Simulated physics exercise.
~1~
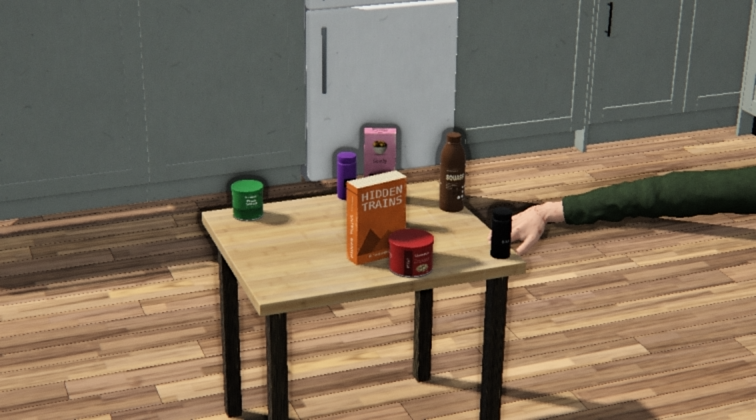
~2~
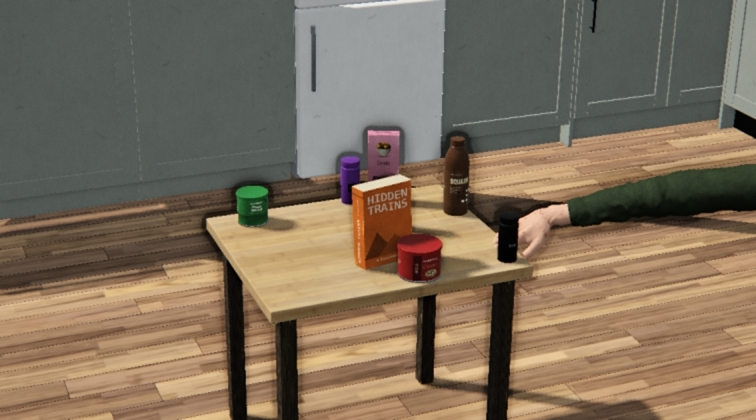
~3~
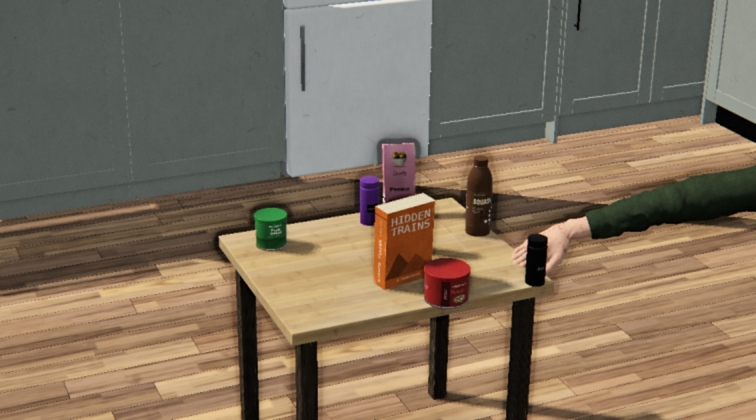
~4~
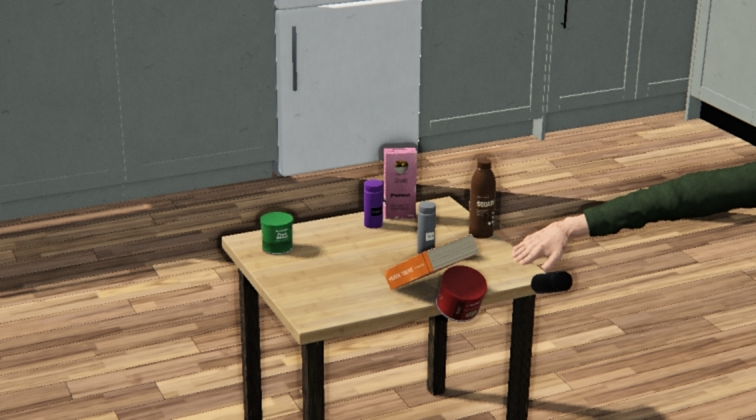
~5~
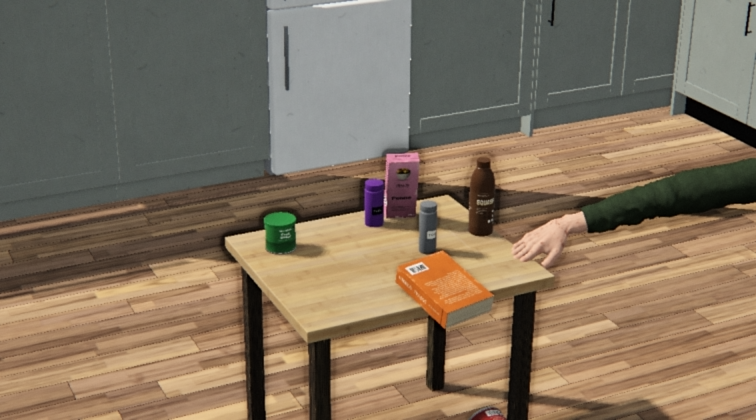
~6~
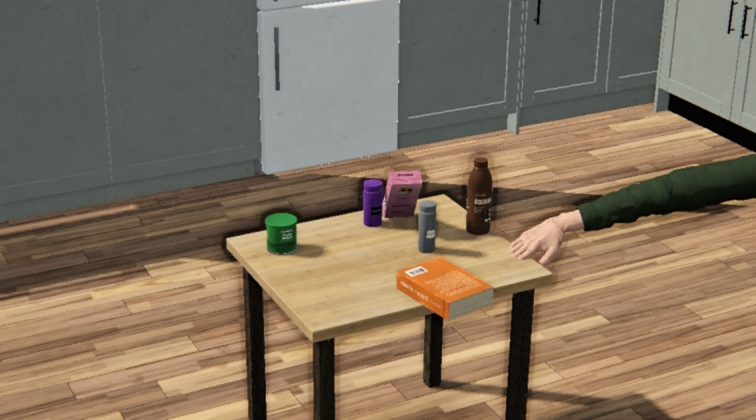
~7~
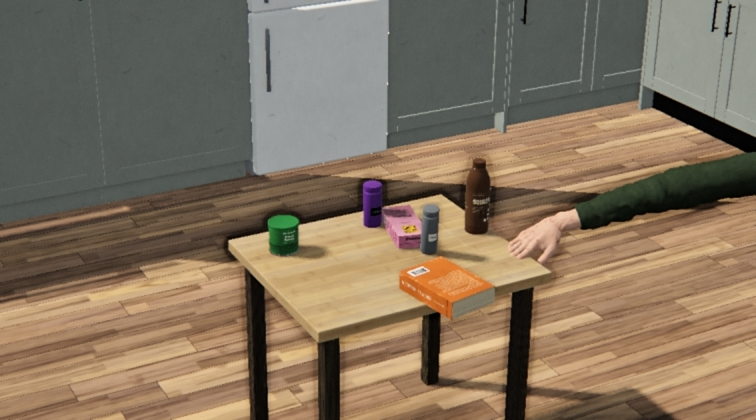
We see a hand beside a wooden table of assorted containers and an orange book; the black shaker tips off the edge, the book topples, and the red tub falls to the floor. Finally the pink packet tips over beside the grey shaker, while the other containers stay upright.
